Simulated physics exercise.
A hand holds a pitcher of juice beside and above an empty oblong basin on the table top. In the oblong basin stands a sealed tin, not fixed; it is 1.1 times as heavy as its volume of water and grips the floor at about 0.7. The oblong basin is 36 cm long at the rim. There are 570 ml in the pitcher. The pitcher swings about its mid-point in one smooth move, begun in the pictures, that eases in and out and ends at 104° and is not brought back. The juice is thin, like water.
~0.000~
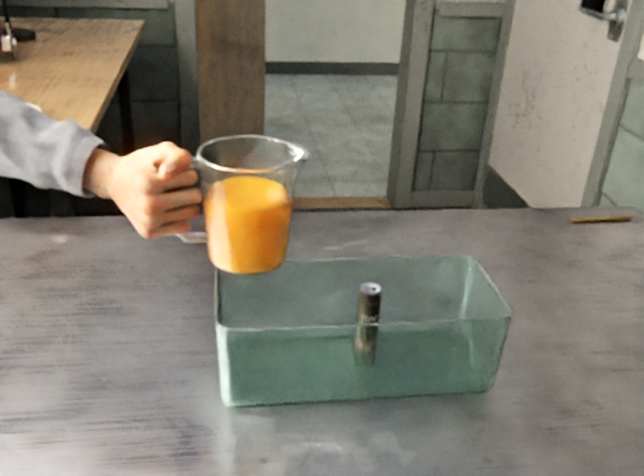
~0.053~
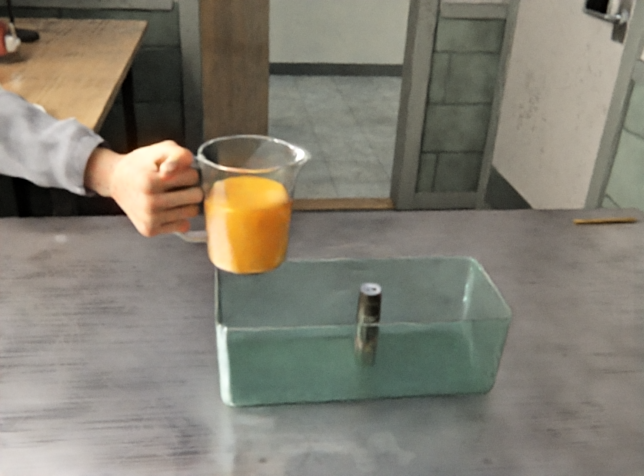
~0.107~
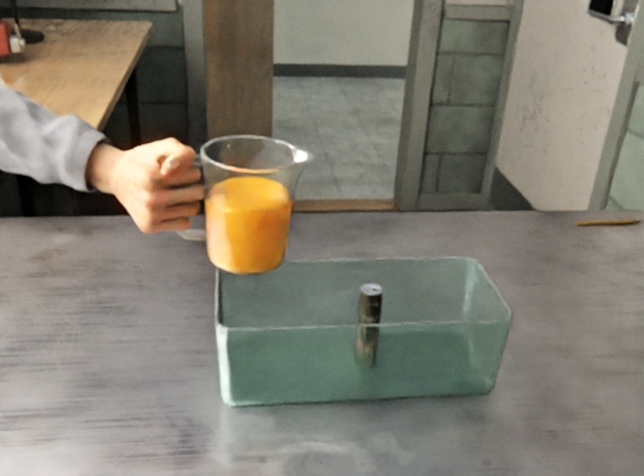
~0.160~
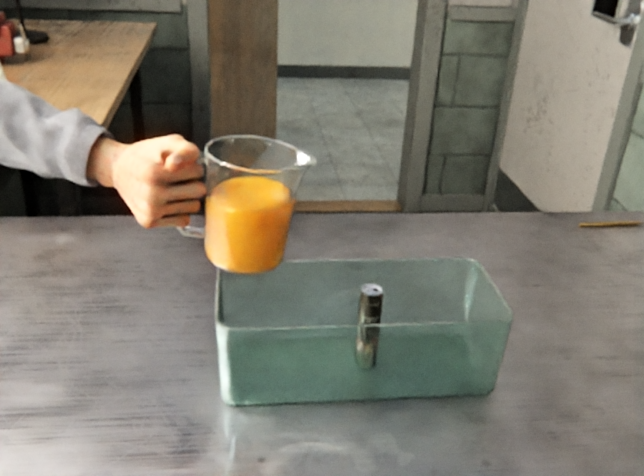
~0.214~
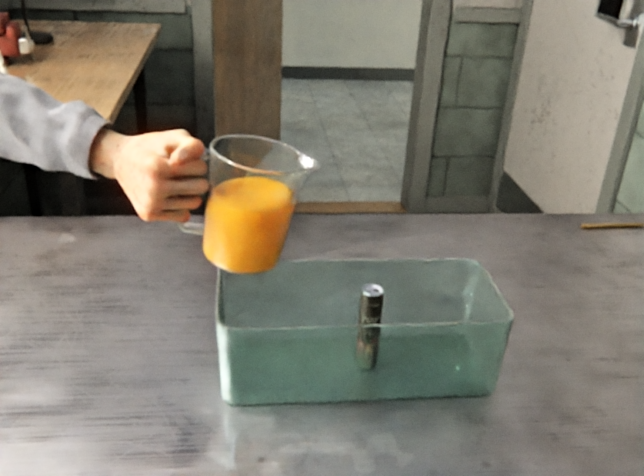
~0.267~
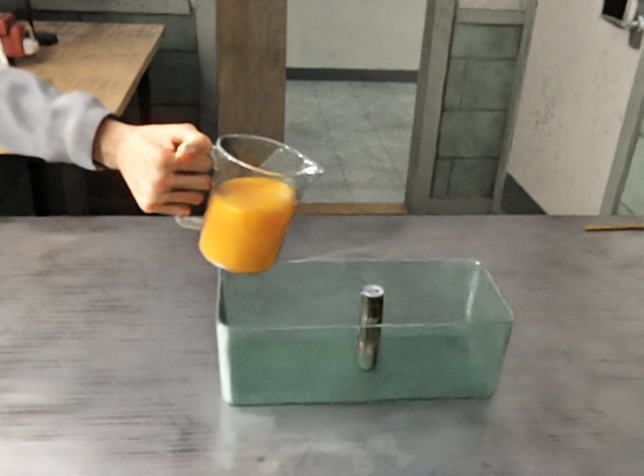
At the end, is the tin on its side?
It falls.
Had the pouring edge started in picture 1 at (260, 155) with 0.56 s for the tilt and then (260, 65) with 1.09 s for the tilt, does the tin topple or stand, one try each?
First it keeps standing; then it stays up.
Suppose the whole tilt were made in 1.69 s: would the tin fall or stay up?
Then it falls.
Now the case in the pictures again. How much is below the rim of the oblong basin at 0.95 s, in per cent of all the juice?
Near 46 in a hundred.
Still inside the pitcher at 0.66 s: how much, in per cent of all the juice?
Near 92 in a hundred.
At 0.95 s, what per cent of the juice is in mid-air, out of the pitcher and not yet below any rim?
Near 18 in a hundred.
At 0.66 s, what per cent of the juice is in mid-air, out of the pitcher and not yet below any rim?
Near 8 in a hundred.
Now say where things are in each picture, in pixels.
The first picture shows tilt 0°; pouring edge (310, 154); surface from (205, 190) to (290, 189); the oblong basin's rim runs from (216, 295) to (493, 285); the tin's top is at (370, 292).
The second picture shows tilt 1°; pouring edge (311, 154); surface from (205, 190) to (290, 189).
The third picture shows tilt 2°; pouring edge (313, 157); surface from (207, 190) to (291, 190).
The fourth picture shows tilt 5°; pouring edge (316, 160); surface from (208, 191) to (293, 190).
The fifth picture shows tilt 10°; pouring edge (320, 165); surface from (210, 190) to (295, 191).
The sixth picture shows tilt 15°; pouring edge (324, 171); surface from (211, 192) to (297, 192).
Then, 0.66 s in, the tilt is 69° and 92 per cent is still to pour; the tin stands where it began.
Then, 0.95 s in, the tilt is 100° and 35 per cent is still to pour; the tin leans 12°.
Then, 1.26 s in, the tilt is 104° and 3 per cent is still to pour; the tin lies on its side.
Then, 1.59 s in, the tilt is 104° and 0 per cent is still to pour; the tin lies on its side.
Finally, the tin lies on its side.
